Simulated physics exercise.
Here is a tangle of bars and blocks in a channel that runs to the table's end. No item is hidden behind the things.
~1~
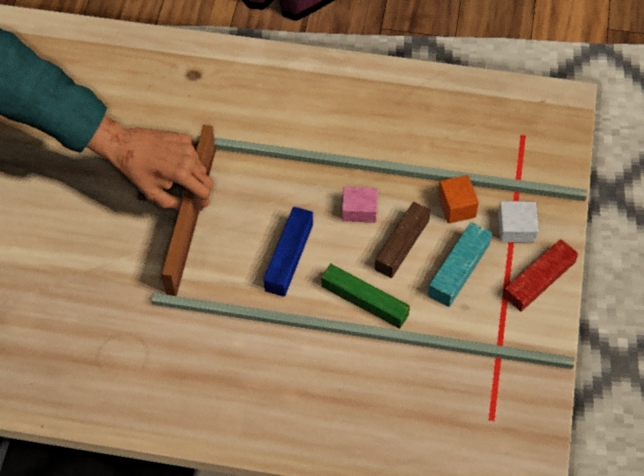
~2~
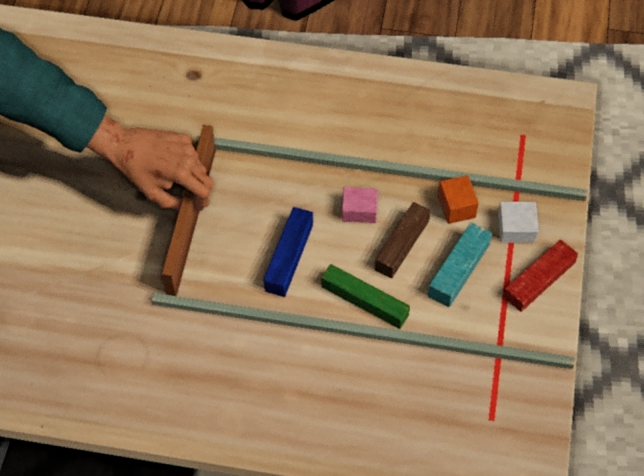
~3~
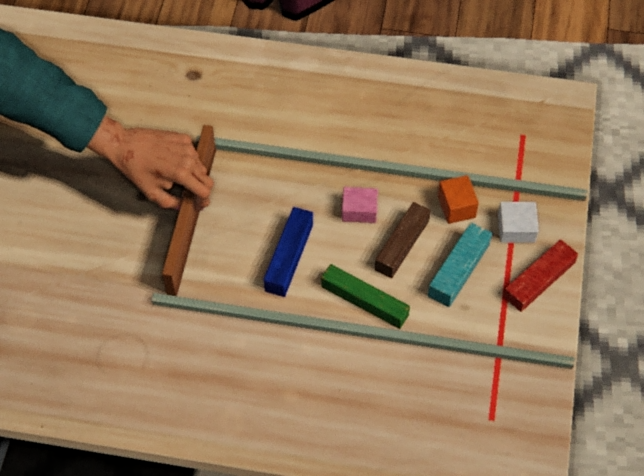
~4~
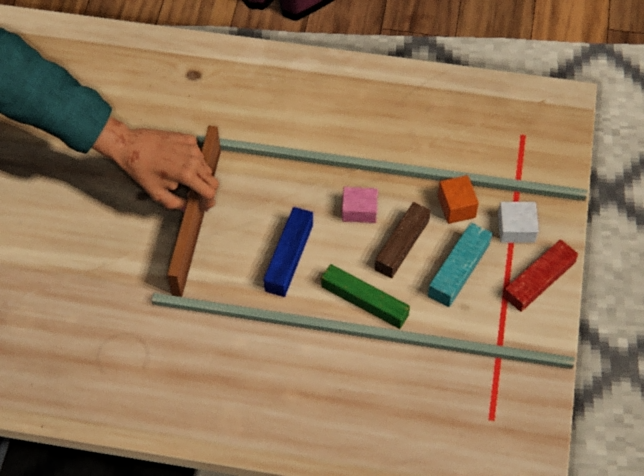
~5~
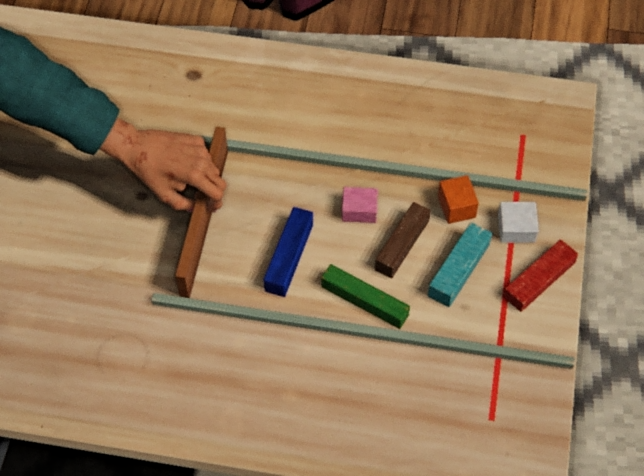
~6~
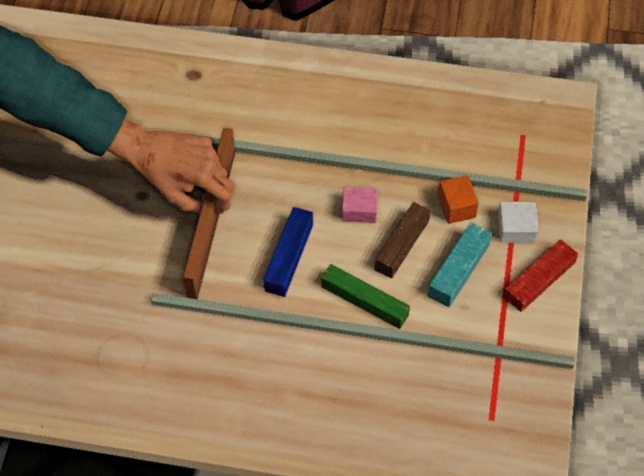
A hand in a teal sleeve, seen from above over a pale wooden table with a patterned rug beyond its right end, rests on a brown board, then slides it slightly right. Between two grey-green rails lie blue, green, brown and turquoise bars and pink and orange blocks, with a white block and red bar by a red tape line. Those pieces and the camera stay still.
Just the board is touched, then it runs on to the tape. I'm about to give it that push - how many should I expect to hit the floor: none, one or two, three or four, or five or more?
Expect one or two.
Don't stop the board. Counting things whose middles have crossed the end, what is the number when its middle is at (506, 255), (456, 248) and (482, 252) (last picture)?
Counts per position: 1 / 0 / 0.
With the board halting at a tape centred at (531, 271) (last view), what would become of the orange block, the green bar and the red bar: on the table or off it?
Here the orange block remains in place while the green bar drops down and the red bar drops down.
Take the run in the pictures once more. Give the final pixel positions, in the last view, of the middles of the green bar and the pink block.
In the last picture they sit at about (571, 334) and about (530, 231).
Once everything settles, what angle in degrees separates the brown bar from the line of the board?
Some 15 degrees.
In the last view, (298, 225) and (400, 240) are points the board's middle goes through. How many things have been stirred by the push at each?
At the first place 1, at the second 6.
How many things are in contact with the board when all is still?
It's 3.
Early on, none off yet; red bar at rest near (541, 275); white block at rest near (518, 222); turquoise bar at rest near (460, 265).
Finally, the number that fall off is one or two; lost, red bar.
